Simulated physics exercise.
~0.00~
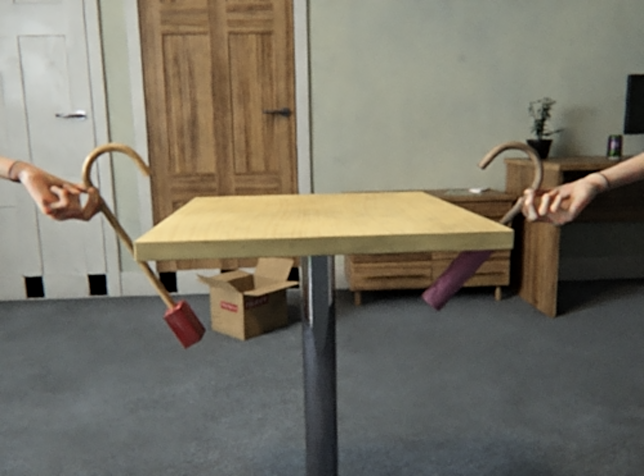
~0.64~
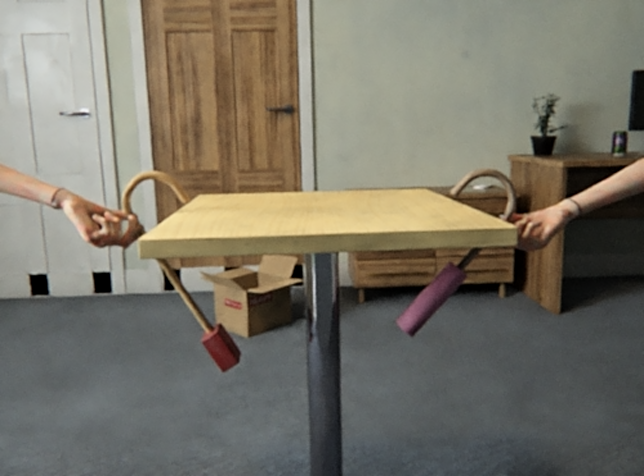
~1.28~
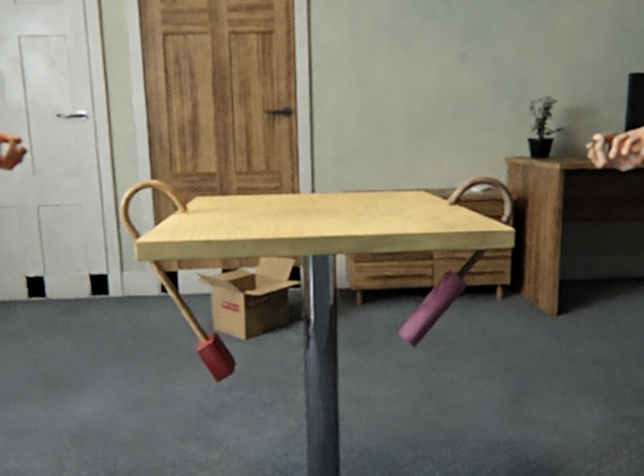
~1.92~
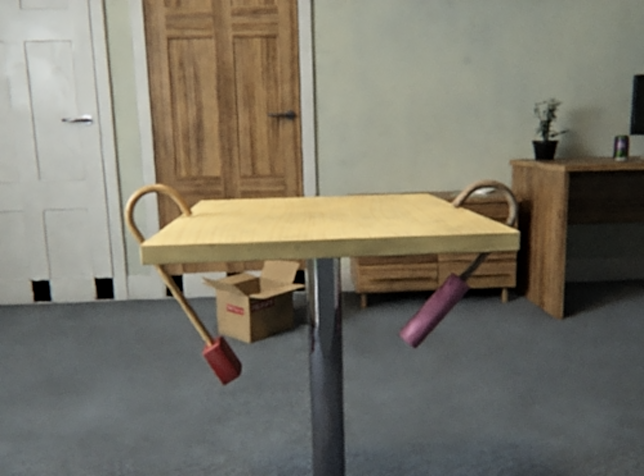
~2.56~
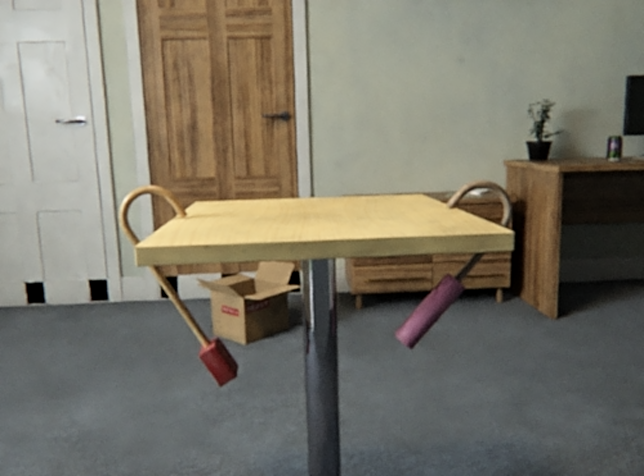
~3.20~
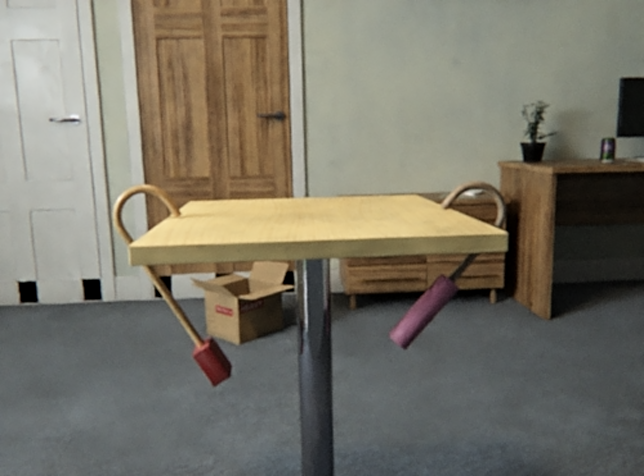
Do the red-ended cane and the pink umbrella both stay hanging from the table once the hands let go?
Yes, both stay hooked on the table and hang there after the hands draw away.
